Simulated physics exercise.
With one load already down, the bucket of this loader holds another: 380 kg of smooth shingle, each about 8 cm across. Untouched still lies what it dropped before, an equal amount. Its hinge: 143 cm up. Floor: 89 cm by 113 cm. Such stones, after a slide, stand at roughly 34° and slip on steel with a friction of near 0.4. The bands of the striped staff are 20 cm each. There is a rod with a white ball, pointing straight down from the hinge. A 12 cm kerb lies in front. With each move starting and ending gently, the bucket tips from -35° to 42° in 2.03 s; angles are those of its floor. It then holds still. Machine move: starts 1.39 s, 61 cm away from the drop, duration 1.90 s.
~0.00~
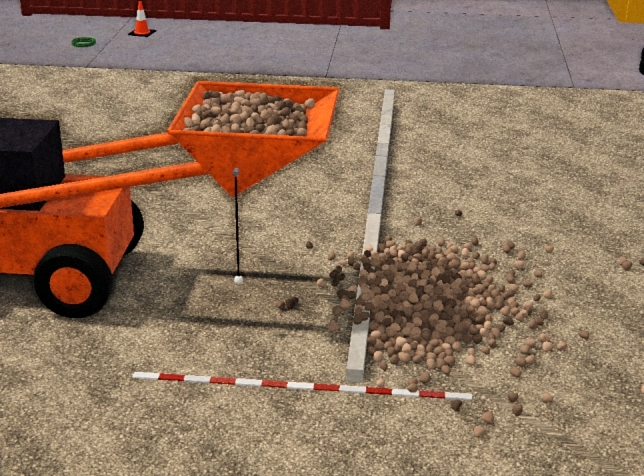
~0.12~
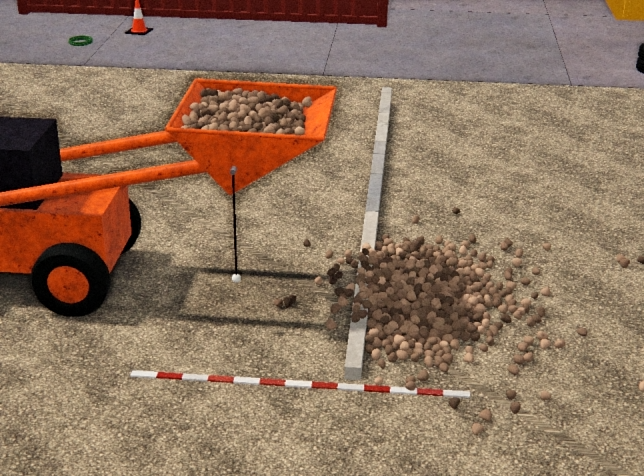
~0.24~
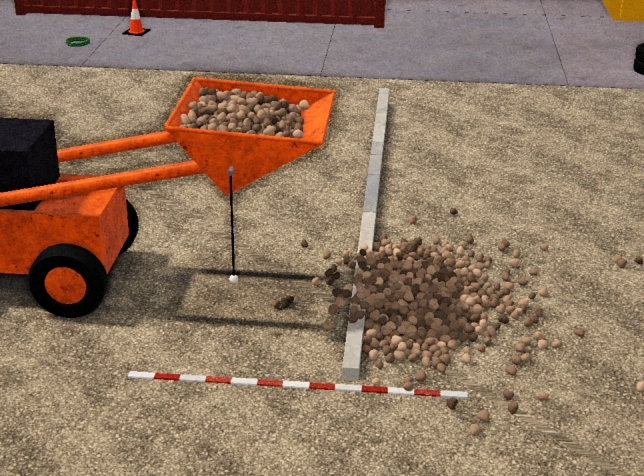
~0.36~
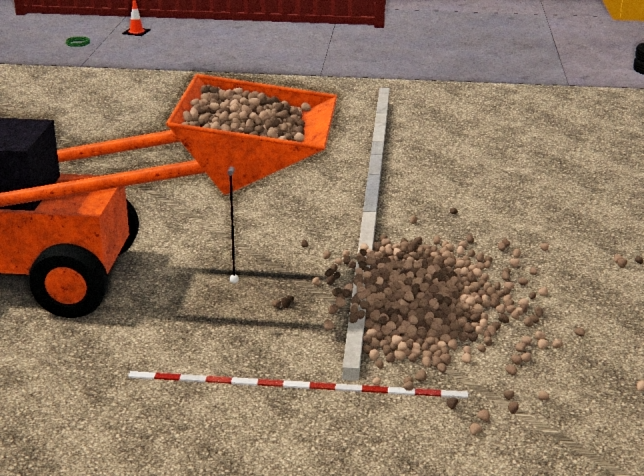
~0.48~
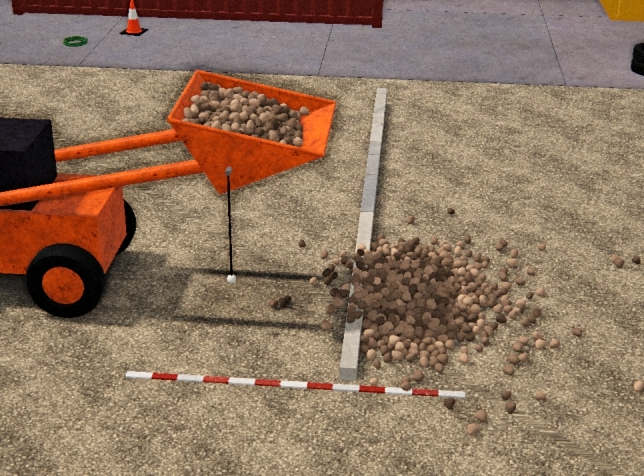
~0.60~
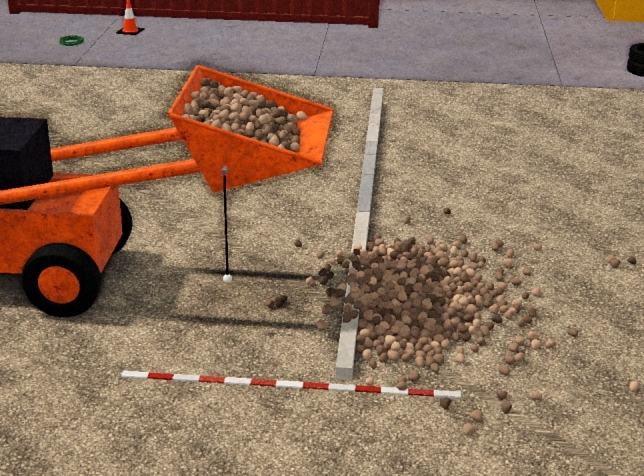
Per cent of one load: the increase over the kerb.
17 percent.
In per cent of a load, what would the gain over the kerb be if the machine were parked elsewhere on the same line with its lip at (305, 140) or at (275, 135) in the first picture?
5 % and 0 %.
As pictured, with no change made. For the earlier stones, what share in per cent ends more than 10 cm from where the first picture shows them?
Close to 5 in a hundred of them.
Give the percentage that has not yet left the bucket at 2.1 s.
Reading: Near 5 % of the load.
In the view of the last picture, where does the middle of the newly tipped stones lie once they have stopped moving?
In the last view, about pixel (323, 286).
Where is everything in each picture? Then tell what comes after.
In the first picture, lip at (326, 140), floor tilted -35°, highest stones at (248, 104). The earlier load is highest near (383, 277), 19 cm above ground level, 8 % on this side of the kerb, 92 % over the kerb.
In the second picture, the bucket is at -34°, its lip at (324, 139); the top of the load is at (243, 103); the stones move at 0.1 m/s on average.
In the third picture, the bucket is at -32°, its lip at (323, 143); the top of the load is at (228, 102); the stones move at 0.1 m/s on average.
In the fourth picture, lip at (324, 148), floor tilted -29°, highest stones at (223, 99); the stones move at 0.1 m/s on average.
In the fifth picture, lip at (324, 155), floor tilted -24°, highest stones at (216, 95); the stones move at 0.2 m/s on average.
In the sixth picture, the bucket is at -19°, its lip at (321, 163); the top of the load is at (209, 90); the stones move at 0.2 m/s on average.
After 1.5 s the floor is at 30°; in per cent of one load, 86 in the bucket, 22 on this side of the kerb, 92 over the kerb; the foremost stones are at (603, 302).
After 2.1 s the floor is at 42°; in per cent of one load, 4 in the bucket, 90 on this side of the kerb, 106 over the kerb; the foremost stones are at (603, 302).
After 3.7 s the floor is at 42°; in per cent of one load, 0 in the bucket, 90 on this side of the kerb, 110 over the kerb; the foremost stones are at (603, 302).
After 6.3 s the floor is at 42°; in per cent of one load, 0 in the bucket, 90 on this side of the kerb, 110 over the kerb; the foremost stones are at (603, 302). Net gain over the kerb, 17.
